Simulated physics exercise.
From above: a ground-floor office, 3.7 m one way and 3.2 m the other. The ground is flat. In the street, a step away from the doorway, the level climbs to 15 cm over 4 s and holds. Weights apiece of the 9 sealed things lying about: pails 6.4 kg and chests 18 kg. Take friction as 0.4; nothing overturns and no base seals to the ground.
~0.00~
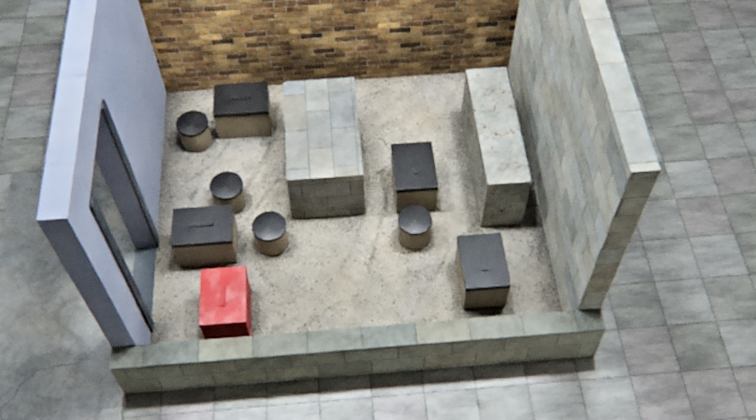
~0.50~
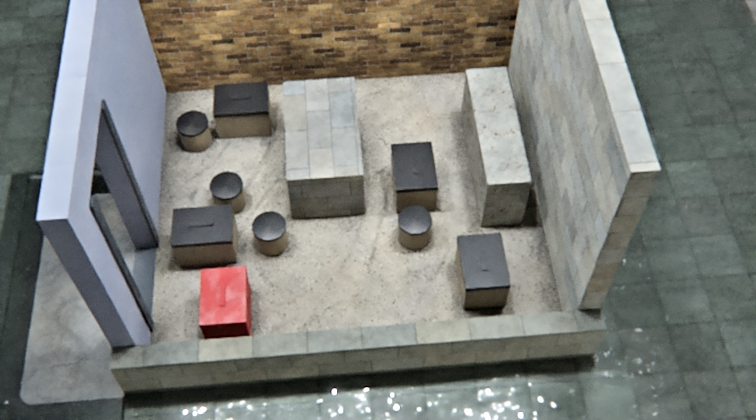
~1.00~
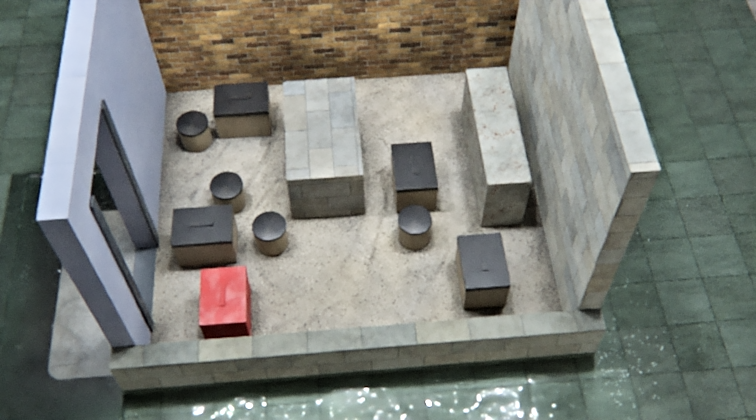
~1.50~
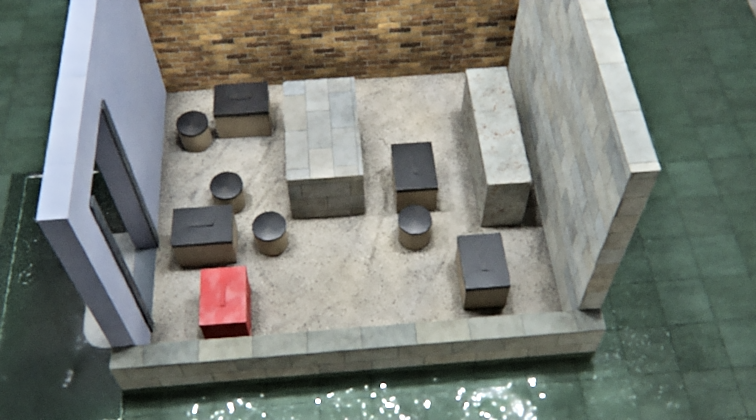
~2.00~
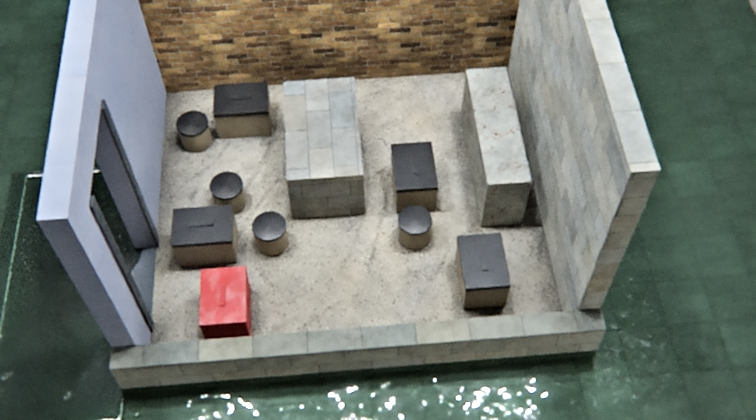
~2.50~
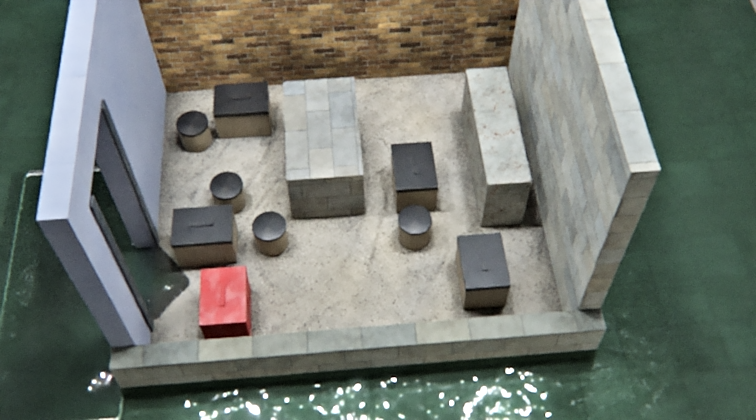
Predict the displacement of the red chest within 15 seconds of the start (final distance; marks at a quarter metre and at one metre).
Red chest travels far.
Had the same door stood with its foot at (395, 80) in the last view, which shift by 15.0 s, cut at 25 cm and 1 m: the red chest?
Then the red chest moves a short way.
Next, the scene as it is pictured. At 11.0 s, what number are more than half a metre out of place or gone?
By then 1.
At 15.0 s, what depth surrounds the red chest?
About 11 cm.
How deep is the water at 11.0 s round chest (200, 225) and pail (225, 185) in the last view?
Roughly 5 and 3 cm.
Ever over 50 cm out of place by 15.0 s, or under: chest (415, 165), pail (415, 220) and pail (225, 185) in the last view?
In that order: Short of it, over, under.
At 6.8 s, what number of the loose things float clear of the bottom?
0 of them.
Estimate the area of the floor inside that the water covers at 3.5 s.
About 1.0 m2.
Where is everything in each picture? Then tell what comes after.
The red chest at (223, 295), on the bottom; water covers 0.0 m2; 0 of 9 have shifted, in the first frame.
The red chest at (223, 295), on the bottom; 0.0 m2 under water; 0 of 9 have shifted, in the second frame.
The red chest at (223, 295) rests on the ground; 0.0 m2 under water; 0 of 9 have shifted, in the third frame.
The red chest at (223, 295), on the bottom; 0.0 m2 under water; 0 of 9 have shifted, in the fourth frame.
The red chest at (223, 295), on the bottom; 0.0 m2 under water; 0 of 9 have shifted, in the fifth frame.
The red chest at (223, 295), on the bottom; 0.1 m2 under water; 0 of 9 have shifted, in the sixth frame.
After 3.5 s the red chest is near (223, 295), 0.0 m from its start, aground; 0 afloat.
After 6.8 s the red chest is near (349, 292), 1.1 m from its start, aground; 0 afloat.
After 11.0 s the red chest is near (442, 245), 2.0 m from its start, afloat; 1 afloat.
After 15.0 s the red chest is near (486, 228), 2.4 m from its start, afloat; 4 afloat.
